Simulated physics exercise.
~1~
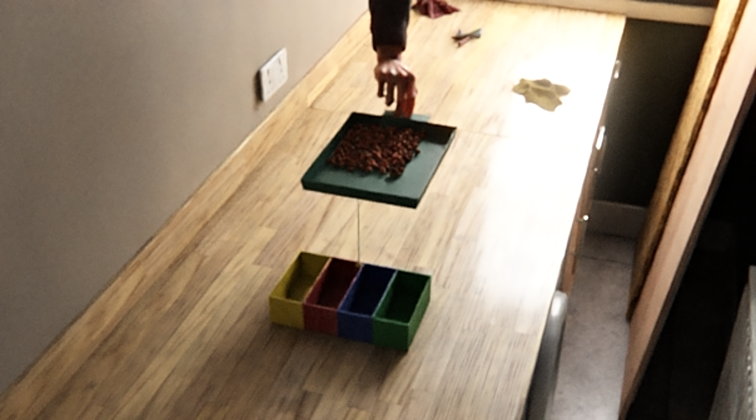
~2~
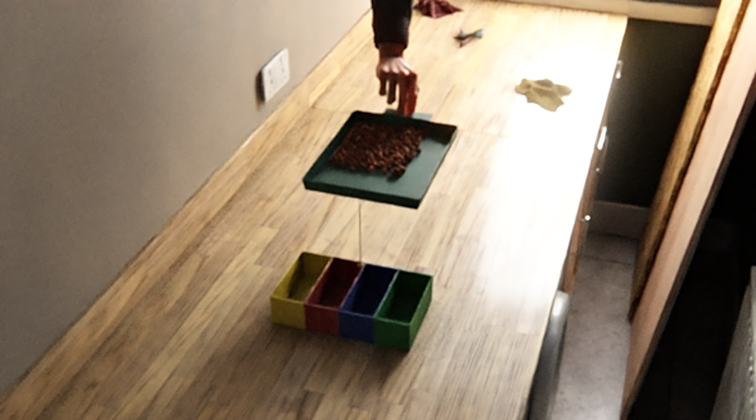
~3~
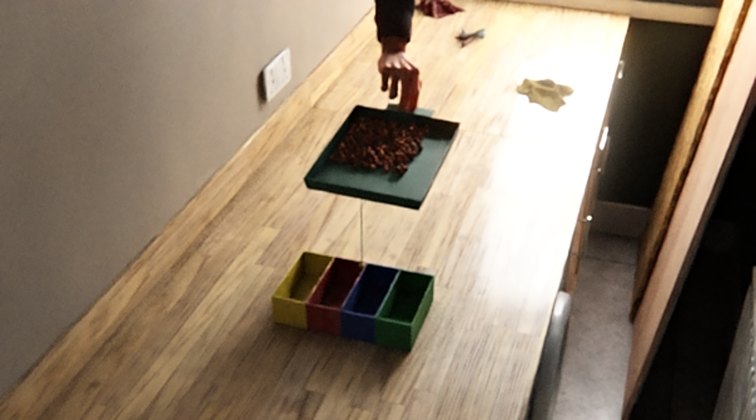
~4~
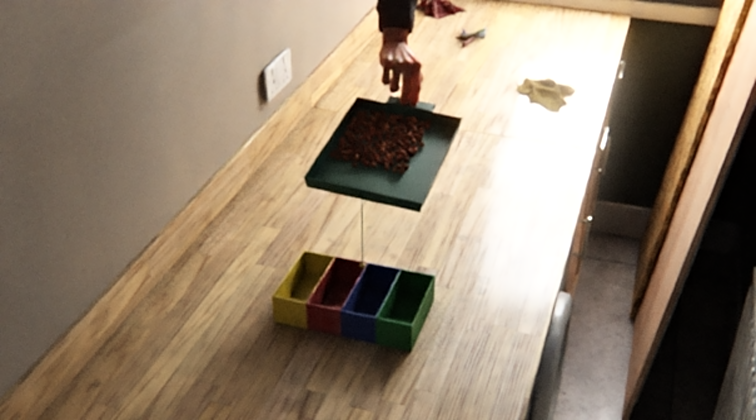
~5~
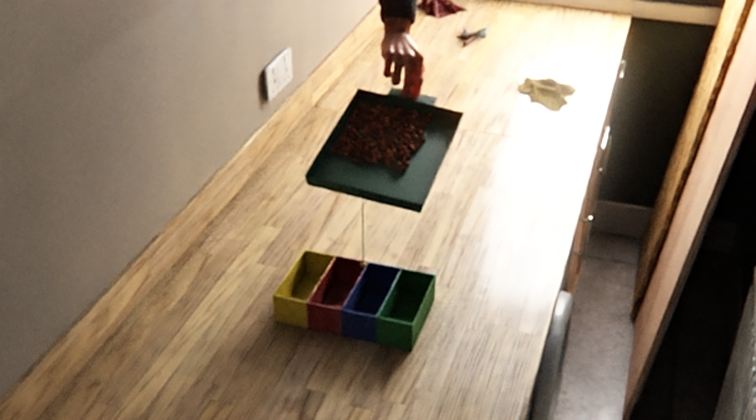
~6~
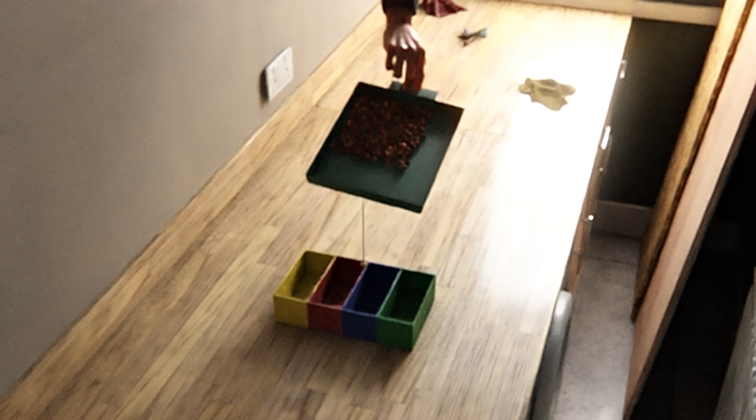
A hand gradually raised the back of a dark green tray of small reddish-brown pieces, tilting it slightly toward a box with yellow, red, blue and green sections, while the pieces stayed heaped together.
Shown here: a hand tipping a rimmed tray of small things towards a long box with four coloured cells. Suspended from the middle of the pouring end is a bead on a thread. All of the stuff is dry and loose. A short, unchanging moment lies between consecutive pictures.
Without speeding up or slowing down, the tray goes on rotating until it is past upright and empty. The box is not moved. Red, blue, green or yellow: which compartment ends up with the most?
The green one.
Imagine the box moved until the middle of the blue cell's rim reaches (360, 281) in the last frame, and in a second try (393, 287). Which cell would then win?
Green; blue.
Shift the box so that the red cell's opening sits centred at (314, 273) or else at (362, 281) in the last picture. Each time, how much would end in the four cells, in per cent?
First placement near 20 percent, second near 100 percent.
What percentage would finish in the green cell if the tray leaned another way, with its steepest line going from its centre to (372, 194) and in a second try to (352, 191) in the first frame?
I'd say some 30 in a hundred at first, then 0 in a hundred.
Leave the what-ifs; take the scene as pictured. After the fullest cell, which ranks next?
Second: The cell in blue.
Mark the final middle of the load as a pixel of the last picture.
The centre comes to rest near (410, 309).
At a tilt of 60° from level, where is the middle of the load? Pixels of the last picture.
Around (402, 180).
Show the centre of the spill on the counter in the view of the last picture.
Somewhere near (446, 316), I think.
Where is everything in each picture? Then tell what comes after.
The first picture shows corners of the pouring end near (303, 178) and (416, 197), level; middle of the load near (376, 147), clay pellets; bead on its thread near (359, 265); yellow cell near (286, 310); red cell near (320, 317); blue cell near (355, 324); green cell near (390, 332).
The second picture shows corners of the pouring end near (304, 178) and (418, 198), level; middle of the load near (378, 146).
The third picture shows corners of the pouring end near (306, 177) and (420, 199), tipped barely, lowest at the right corner; middle of the load near (380, 143).
The fourth picture shows corners of the pouring end near (307, 176) and (420, 201), tipped a little, lowest at the right corner; middle of the load near (380, 139).
The fifth picture shows corners of the pouring end near (308, 174) and (421, 203), tipped a little, lowest at the right corner; middle of the load near (381, 133).
The sixth picture shows corners of the pouring end near (308, 173) and (422, 205), tipped a little, lowest at the right corner; middle of the load near (382, 129); yellow cell near (291, 309); red cell near (325, 316); blue cell near (359, 323); green cell near (395, 331).
Shortly afterwards, tray tipped steeply; all but a few on the tray; only a few falling or outside the box.
Next, tray tipped right over; the bulk on the tray; a little in the green cell; a little falling or outside the box.
Some moments later, tray tipped past a quarter turn; the bulk in the green cell; a little in the blue cell; a little falling or outside the box.
In the end, tray tipped past a quarter turn; the bulk in the green cell; a little in the blue cell; none at all in the red cell; none at all in the yellow cell; a little outside the box.
